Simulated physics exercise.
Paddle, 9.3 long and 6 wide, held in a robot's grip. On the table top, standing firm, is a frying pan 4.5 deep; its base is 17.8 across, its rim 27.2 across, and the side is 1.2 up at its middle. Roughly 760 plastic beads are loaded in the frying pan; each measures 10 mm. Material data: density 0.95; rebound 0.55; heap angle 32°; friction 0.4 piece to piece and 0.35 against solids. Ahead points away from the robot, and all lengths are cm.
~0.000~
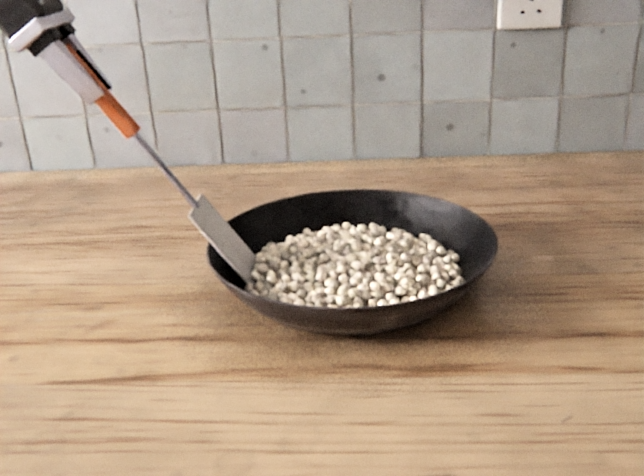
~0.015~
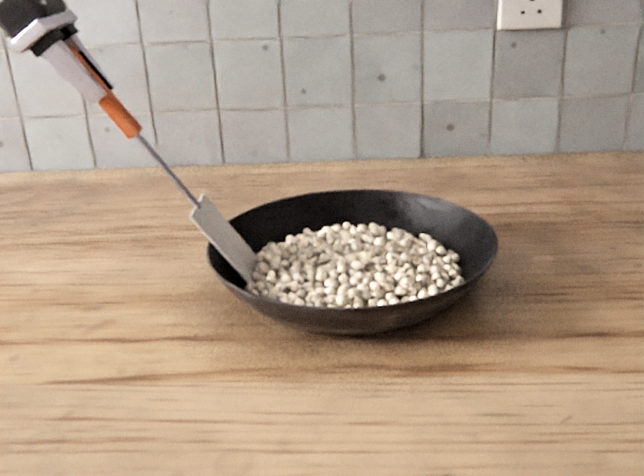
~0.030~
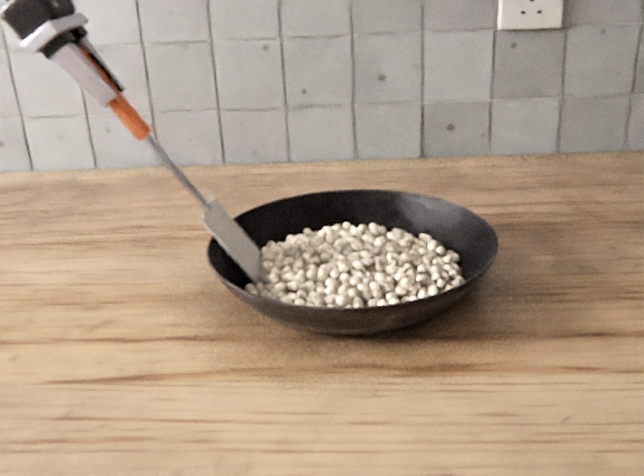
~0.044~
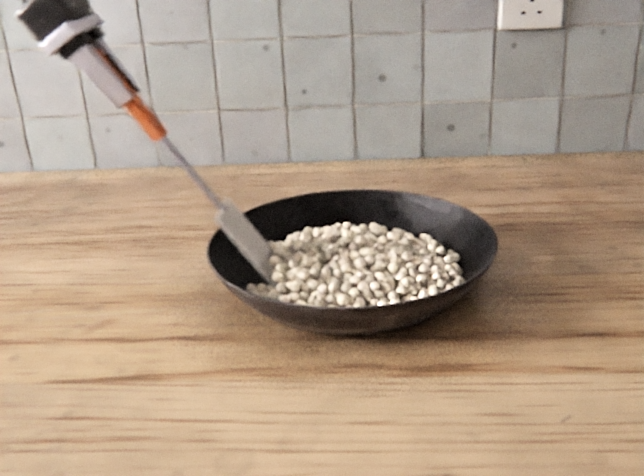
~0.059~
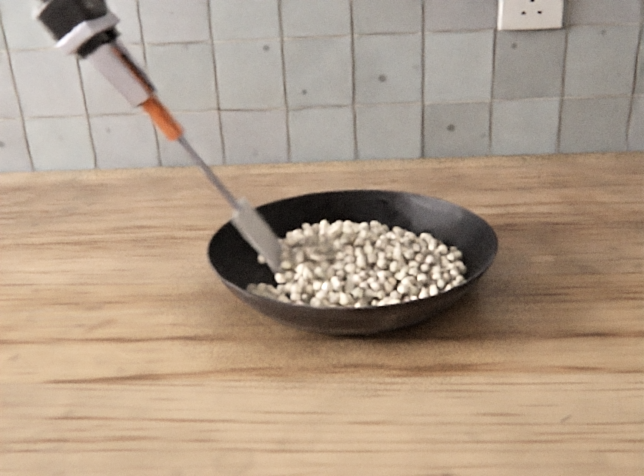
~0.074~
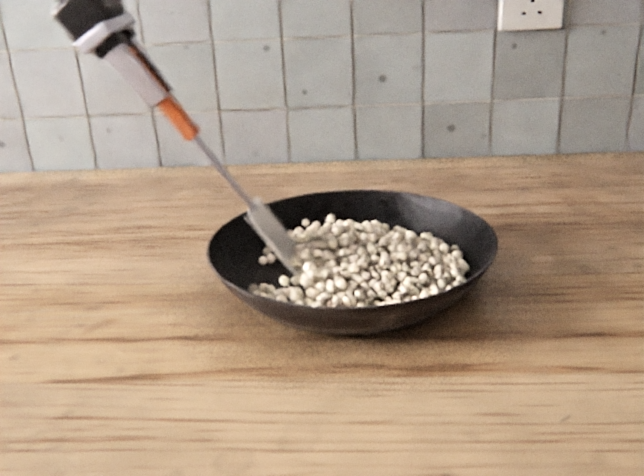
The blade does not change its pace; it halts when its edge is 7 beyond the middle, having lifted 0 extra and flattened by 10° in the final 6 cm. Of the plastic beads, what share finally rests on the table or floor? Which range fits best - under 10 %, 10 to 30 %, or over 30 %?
The range that fits: Under 10 %.
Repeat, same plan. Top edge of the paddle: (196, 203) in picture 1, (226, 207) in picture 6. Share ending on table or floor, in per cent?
Some 0 percent ends up on the table or floor.
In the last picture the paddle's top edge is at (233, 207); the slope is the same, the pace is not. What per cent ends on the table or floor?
Roughly 0 per cent.
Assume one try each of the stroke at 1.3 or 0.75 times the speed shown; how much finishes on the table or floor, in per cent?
Roughly 5 % and roughly 0 %.
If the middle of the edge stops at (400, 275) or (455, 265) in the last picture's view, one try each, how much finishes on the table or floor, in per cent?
Respectively about 0 and 15 percent end on the table or floor.
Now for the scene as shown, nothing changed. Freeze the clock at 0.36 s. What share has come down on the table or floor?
It works out to about 0 in a hundred.
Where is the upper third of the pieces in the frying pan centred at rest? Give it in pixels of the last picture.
About (440, 253).
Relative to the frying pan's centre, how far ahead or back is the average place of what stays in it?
Forward offset: Roughly 4.0 cm.
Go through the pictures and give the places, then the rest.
In the first frame, paddle top edge at (195, 204), sloping 56°; upper third of the load around (354, 263), from x 250 to 460, top at y 225; 762 in the frying pan.
In the second frame, paddle top edge at (197, 205), sloping 56°; upper third of the load around (354, 263), from x 250 to 460, top at y 225.
In the third frame, paddle top edge at (206, 206), sloping 56°; upper third of the load around (349, 264), from x 250 to 460, top at y 225.
In the fourth frame, paddle top edge at (221, 207), sloping 56°; upper third of the load around (346, 261), from x 250 to 460, top at y 225.
In the fifth frame, paddle top edge at (237, 207), sloping 56°; upper third of the load around (347, 258), from x 250 to 460, top at y 225.
In the sixth frame, paddle top edge at (252, 207), sloping 56°; upper third of the load around (350, 258), from x 255 to 465, top at y 220; 762 in the frying pan.
After 0.11 s, sloping 56°, highest piece 6 above the table; 762 in the frying pan.
After 0.15 s, sloping 52°, highest piece 6 above the table; 762 in the frying pan.
After 0.36 s, sloping 46°, highest piece 5 above the table; 750 in the frying pan, 9 on the table or floor, 3 on the blade or in flight.
After 1.41 s, sloping 46°, highest piece 5 above the table; 749 in the frying pan, 13 on the table or floor.
At rest, 749 in the frying pan, 13 on the table or floor. That is 2 % on the table or floor.
